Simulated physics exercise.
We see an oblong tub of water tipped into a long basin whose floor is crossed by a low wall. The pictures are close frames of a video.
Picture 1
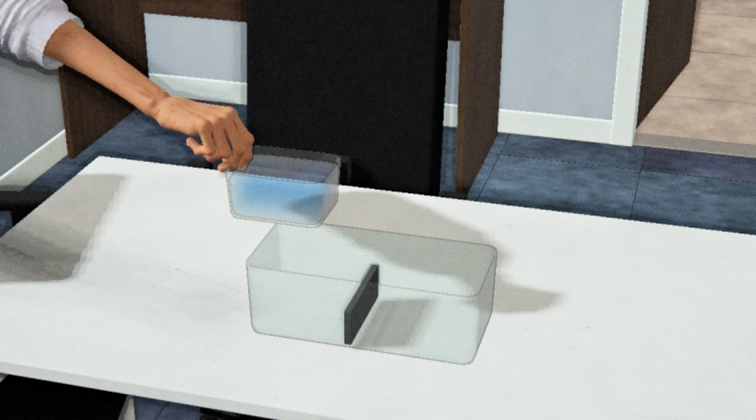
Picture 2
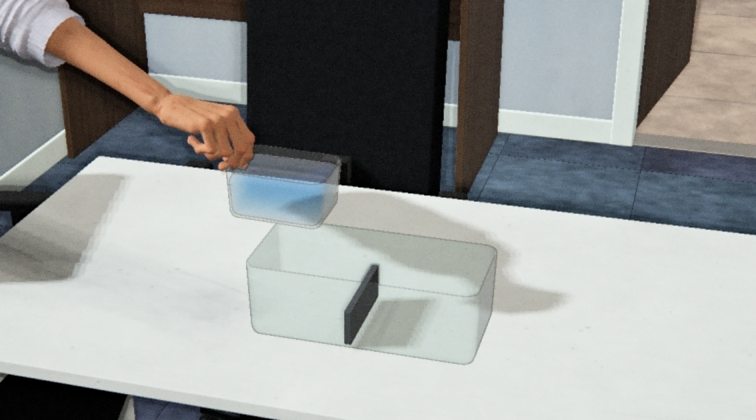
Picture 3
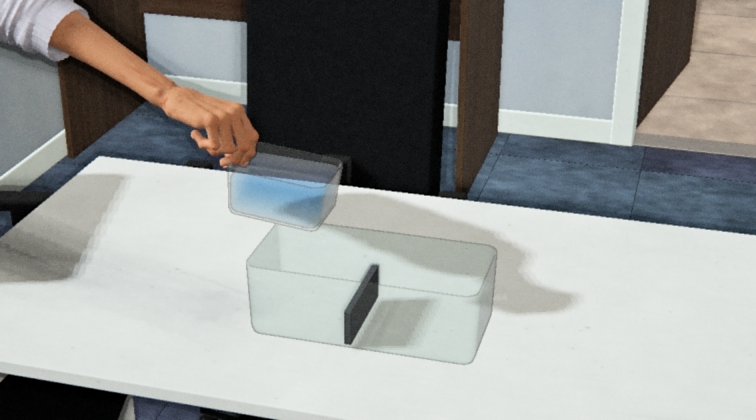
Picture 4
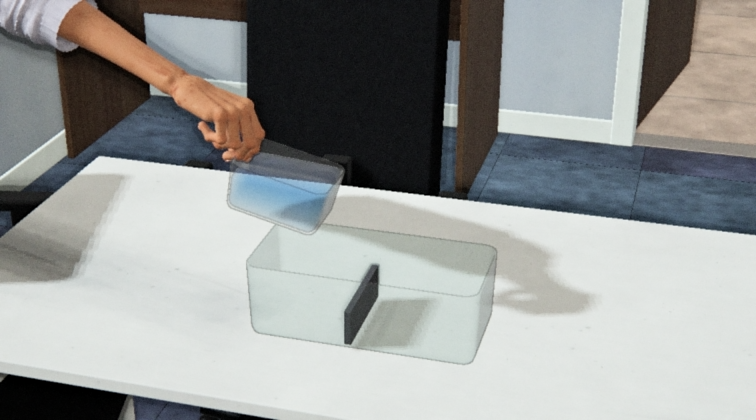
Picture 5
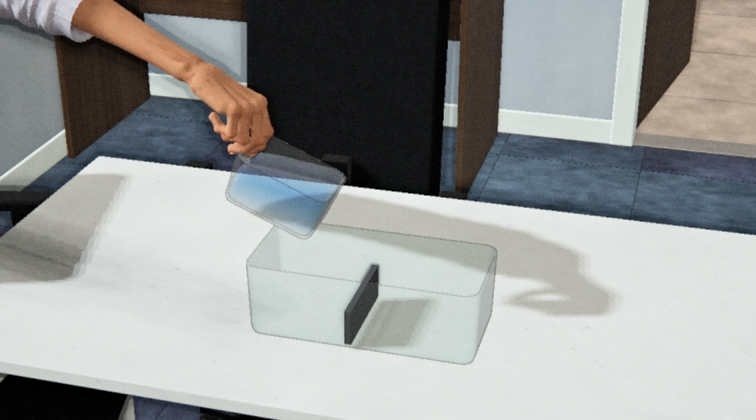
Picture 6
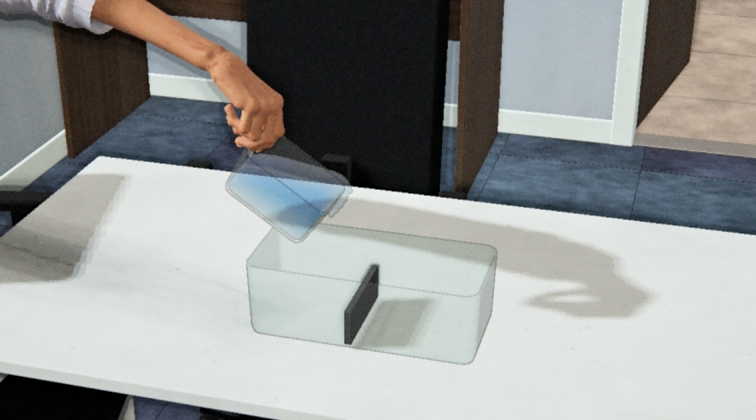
We see a hand holding a small clear tub of blue water above a long transparent basin with a low dark wall across its floor. The hand moves right, and the tub, level at first, tilts steadily rightward while the basin stays still.
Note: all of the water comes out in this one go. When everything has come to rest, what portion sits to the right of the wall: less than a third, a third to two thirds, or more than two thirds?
Seems the share right of the wall stays inside the range of a third to two thirds.
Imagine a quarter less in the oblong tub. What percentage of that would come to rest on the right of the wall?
Near 30 %.
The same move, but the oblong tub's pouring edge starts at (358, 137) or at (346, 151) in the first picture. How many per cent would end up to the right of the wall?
The first gives 80 %, the second 75 %.
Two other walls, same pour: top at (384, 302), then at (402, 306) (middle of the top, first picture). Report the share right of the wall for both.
Estimated: 25 % first, 20 % second.
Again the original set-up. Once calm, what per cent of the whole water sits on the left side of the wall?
That is roughly 50 percent of it.
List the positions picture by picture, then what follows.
In the first frame, it leans 0°; its right rim is at (332, 171); the water meets the walls at (239, 165) and (331, 176); the long basin's rim runs from (262, 242) to (488, 273); the wall's top is at (362, 289).
In the second frame, it leans 2°; its right rim is at (332, 173); the water meets the walls at (240, 164) and (332, 177).
In the third frame, it leans 6°; its right rim is at (334, 176); the water meets the walls at (241, 163) and (333, 178).
In the fourth frame, it leans 13°; its right rim is at (336, 183); the water meets the walls at (242, 162) and (336, 180).
In the fifth frame, it leans 23°; its right rim is at (337, 192); the water meets the walls at (243, 164) and (337, 185); 2 per cent is over the edge.
In the sixth frame, it leans 34°; its right rim is at (336, 201); the water meets the walls at (242, 163) and (334, 191); 8 per cent is over the edge.
A moment on, the oblong tub is tipped on its side and 17 per cent is still to pour, 24 is left of the wall and 39 right of it.
Next, the oblong tub is tipped right over and 2 per cent is still to pour, 50 is left of the wall and 43 right of it.
Then the oblong tub is tipped right over and 0 per cent is still to pour, 52 is left of the wall and 45 right of it.
Later the oblong tub is tipped right over and 0 per cent is still to pour, 52 is left of the wall and 46 right of it.
In the end 52 per cent lies left of the wall, 46 right of it and 2 outside.
